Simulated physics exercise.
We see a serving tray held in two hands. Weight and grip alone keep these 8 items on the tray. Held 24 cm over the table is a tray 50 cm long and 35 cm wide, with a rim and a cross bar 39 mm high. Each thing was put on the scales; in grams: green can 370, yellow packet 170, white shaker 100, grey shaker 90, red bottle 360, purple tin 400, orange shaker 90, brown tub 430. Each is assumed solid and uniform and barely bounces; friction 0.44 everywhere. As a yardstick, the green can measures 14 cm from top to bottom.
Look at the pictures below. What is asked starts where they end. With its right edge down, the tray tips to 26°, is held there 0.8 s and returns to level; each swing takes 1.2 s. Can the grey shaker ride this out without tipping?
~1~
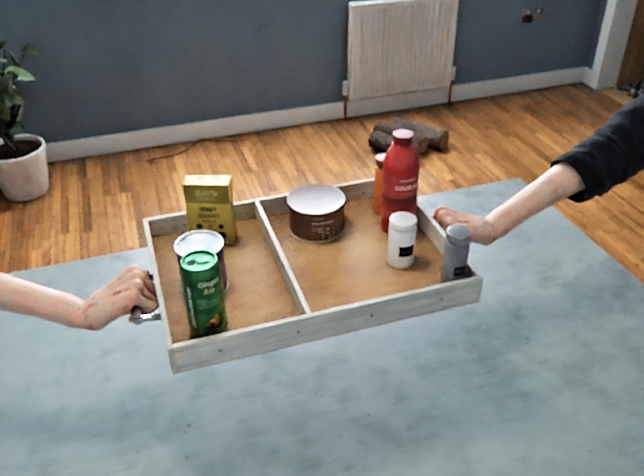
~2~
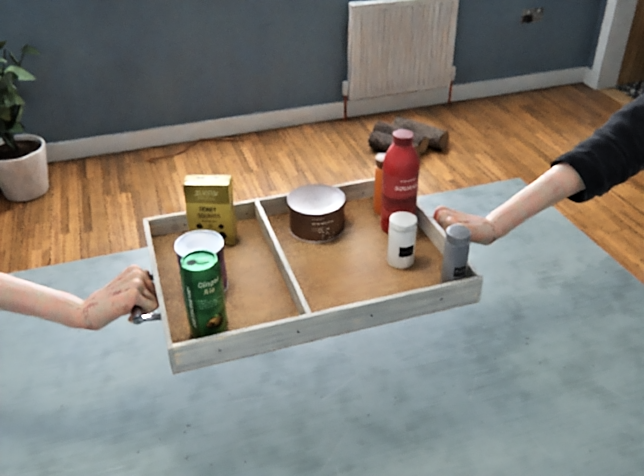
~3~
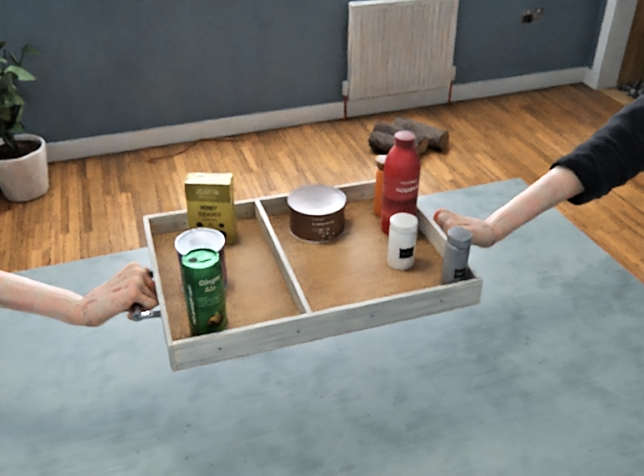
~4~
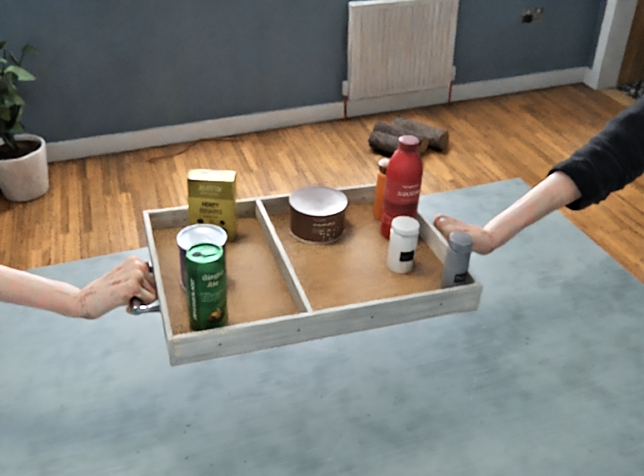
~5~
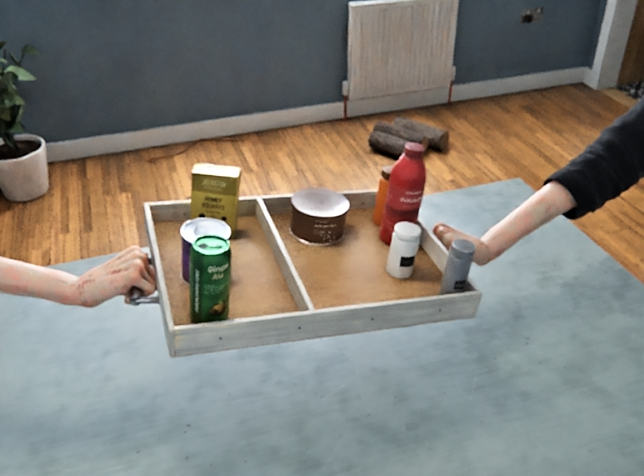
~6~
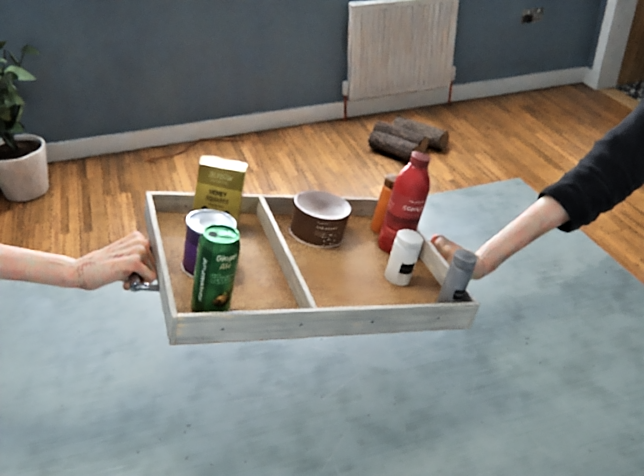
It never tips.
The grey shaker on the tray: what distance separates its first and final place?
0 cm.
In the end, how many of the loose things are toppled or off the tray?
The count comes out at 3.
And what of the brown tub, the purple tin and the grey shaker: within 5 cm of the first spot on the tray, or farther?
Note: Brown tub departs its position. Purple tin departs its position. Grey shaker is left in place.
Then, 0.60 s after the last picture, tray at 26°, right edge down; orange shaker now off the tray; grey shaker tipped 10° from how it sat near (455, 306); red bottle tipped 32° from how it sat.
Then, 0.80 s after the last picture, tray at 26°, right edge down; red bottle now off the tray; grey shaker tipped 10° from how it sat near (455, 306); green can tipped 69° from how it sat.
Then, 1.10 s after the last picture, tray at 26°, right edge down; grey shaker tipped 10° from how it sat near (455, 306); green can tipped 69° from how it sat; brown tub slid 10 cm.
Then, 2.10 s after the last picture, tray at 9°, right edge down; grey shaker tipped 10° from how it sat near (461, 274); green can tipped 69° from how it sat; brown tub slid 13 cm.
At rest, off the tray and tipped over, red bottle and orange shaker; tipped over on the tray, green can; not toppled but over 5 cm from the start, white shaker, purple tin and brown tub; the other 2 in place, give or take 5 cm. In the last view, grey shaker near (454, 259).
